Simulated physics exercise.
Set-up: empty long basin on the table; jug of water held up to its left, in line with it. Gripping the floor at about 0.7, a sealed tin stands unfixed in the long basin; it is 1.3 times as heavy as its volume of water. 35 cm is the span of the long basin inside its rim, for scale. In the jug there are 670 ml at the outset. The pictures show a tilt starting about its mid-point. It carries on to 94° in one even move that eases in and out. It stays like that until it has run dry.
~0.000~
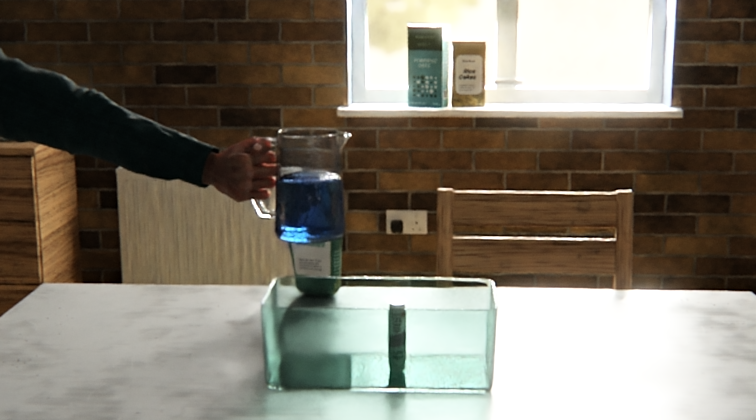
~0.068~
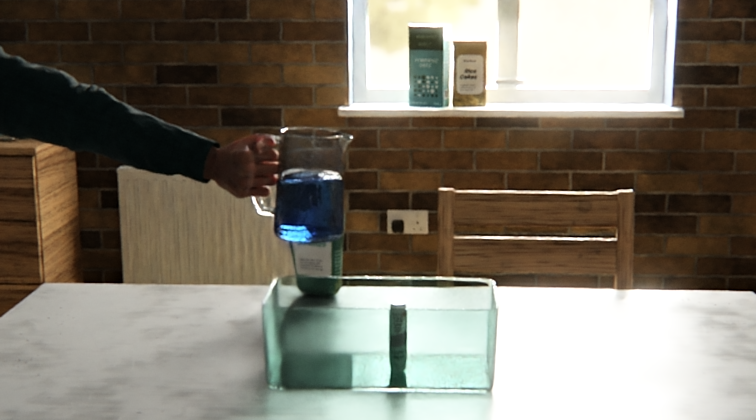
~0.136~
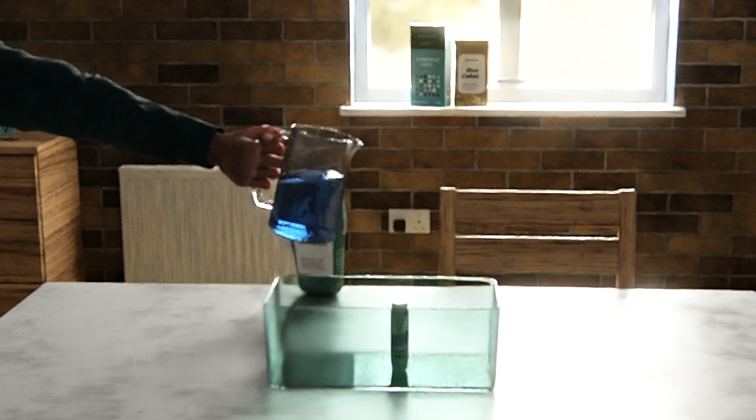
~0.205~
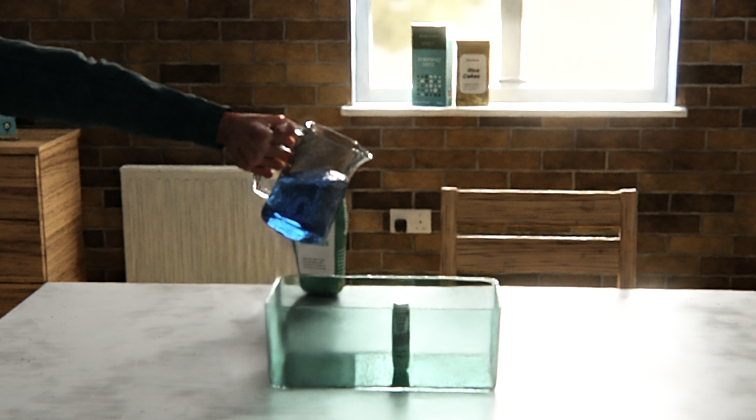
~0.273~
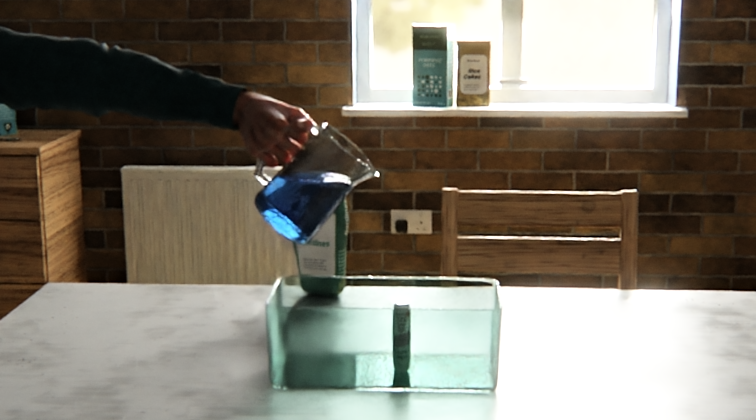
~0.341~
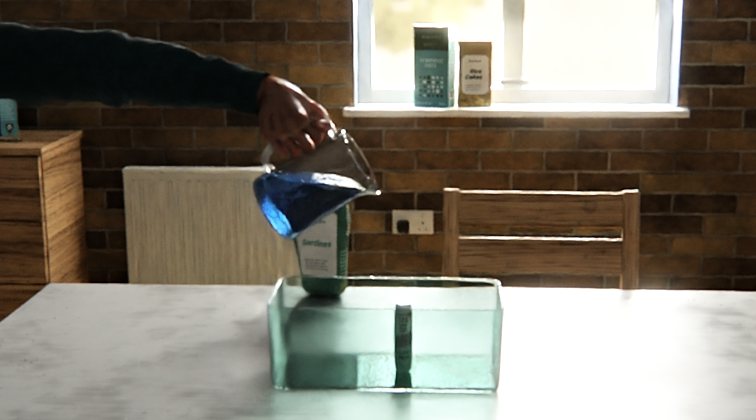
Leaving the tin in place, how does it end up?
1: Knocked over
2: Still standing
(2) Still standing.
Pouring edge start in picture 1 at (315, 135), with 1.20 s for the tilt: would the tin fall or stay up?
It tumbles.
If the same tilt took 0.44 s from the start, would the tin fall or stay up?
In that case the tin does not tip.
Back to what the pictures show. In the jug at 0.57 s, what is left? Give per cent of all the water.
About 80 per cent.
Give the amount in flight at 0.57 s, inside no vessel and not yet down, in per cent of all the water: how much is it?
Some 18 per cent.
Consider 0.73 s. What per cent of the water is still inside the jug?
Remaining share: Approx. 46 %.
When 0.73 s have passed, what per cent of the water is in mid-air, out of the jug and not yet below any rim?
Some 26 % is up in the air.
After 0.57 s the tilt is 94° and 80 per cent is still to pour; the tin stands where it began.
After 0.73 s the tilt is 94° and 47 per cent is still to pour; the tin stands where it began.
After 0.90 s the tilt is 94° and 27 per cent is still to pour; the tin stands where it began.
After 1.09 s the tilt is 94° and 16 per cent is still to pour; the tin stands where it began.
In the end the tin stands where it began.
